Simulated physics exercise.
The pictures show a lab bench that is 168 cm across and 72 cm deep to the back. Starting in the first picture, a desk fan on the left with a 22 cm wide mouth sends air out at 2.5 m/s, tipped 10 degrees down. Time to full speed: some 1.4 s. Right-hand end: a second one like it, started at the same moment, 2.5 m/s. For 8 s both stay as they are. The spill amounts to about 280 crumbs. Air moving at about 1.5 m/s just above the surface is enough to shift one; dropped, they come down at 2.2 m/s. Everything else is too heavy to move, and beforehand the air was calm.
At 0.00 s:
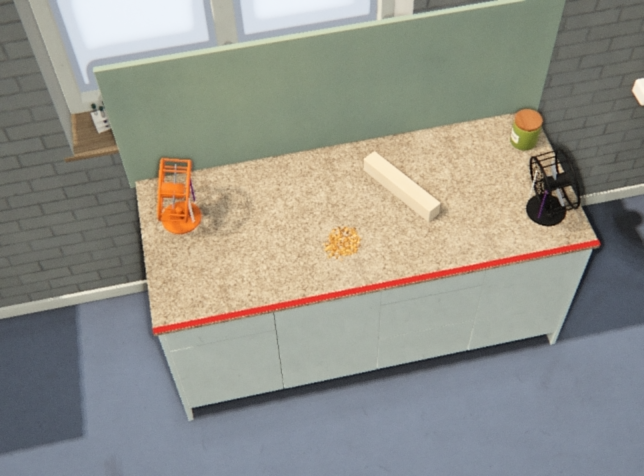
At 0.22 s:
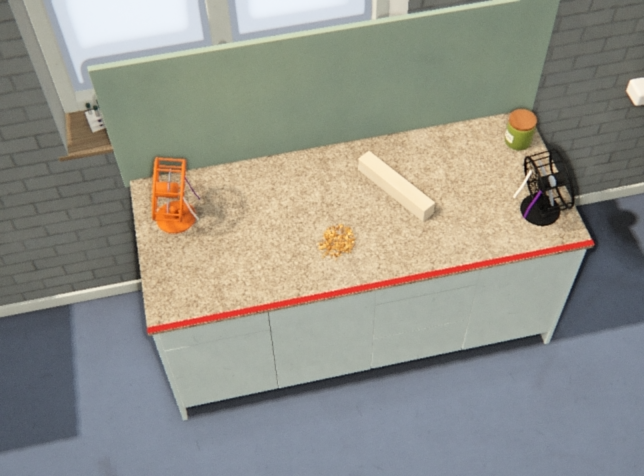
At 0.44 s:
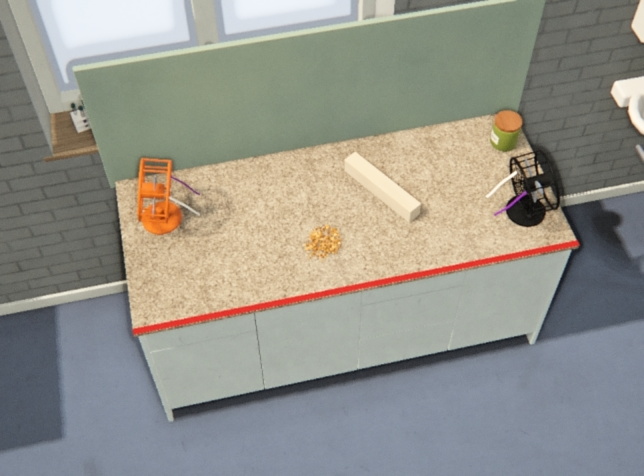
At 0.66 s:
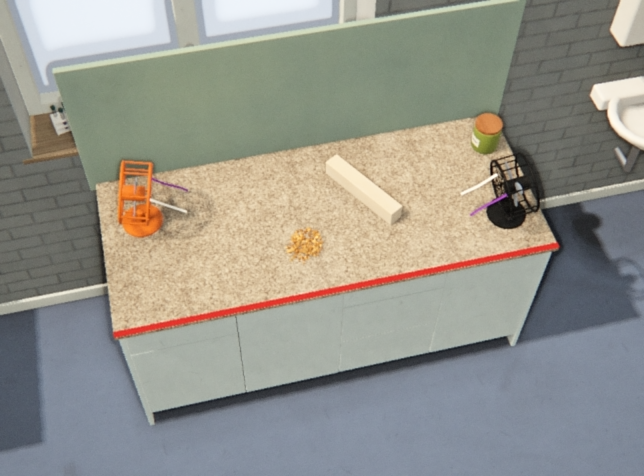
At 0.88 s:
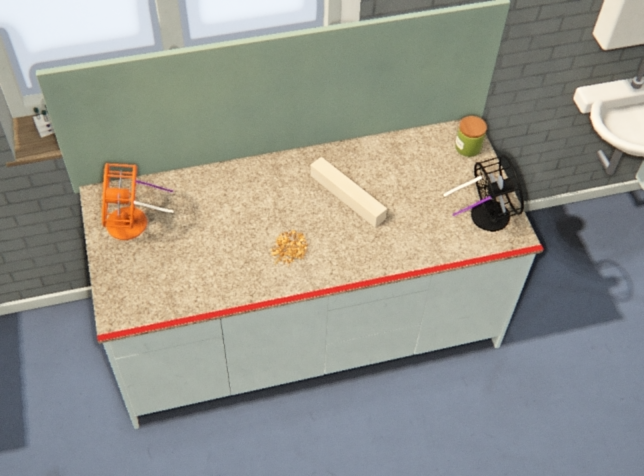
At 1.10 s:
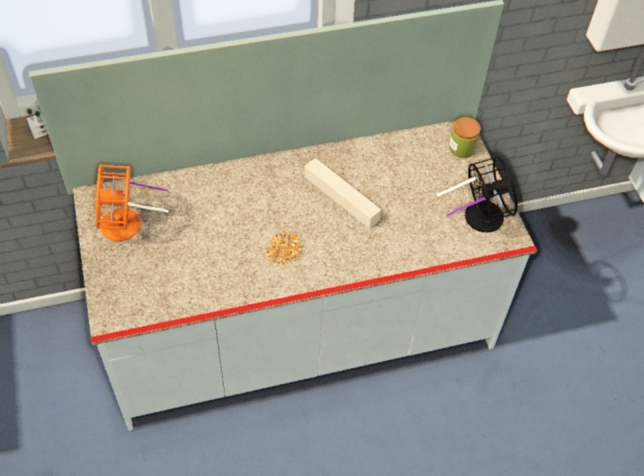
A pale green bench with a speckled top held an orange fan, a plank, a black fan and a small pile of crumbs, which stayed put while the view slid slowly to the right.
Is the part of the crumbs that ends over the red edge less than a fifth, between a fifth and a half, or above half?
The majority.
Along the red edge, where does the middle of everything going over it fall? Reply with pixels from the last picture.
I'd point to somewhere near (328, 294).
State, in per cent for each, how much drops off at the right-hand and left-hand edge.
Right-hand edge: Roughly 0 %; left-hand edge: Roughly 0 %.
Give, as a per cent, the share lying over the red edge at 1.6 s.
About 1 %.
After 1.6 s the count stands so, 1 % are over the red edge; the middle of those left on the top is near (286, 252).
After 2.6 s the count stands so, 42 % are over the red edge; the middle of those left on the top is near (314, 271).
After 4.4 s the count stands so, 90 % are over the red edge.
After 8.0 s, at the end, 93 % are over the red edge.
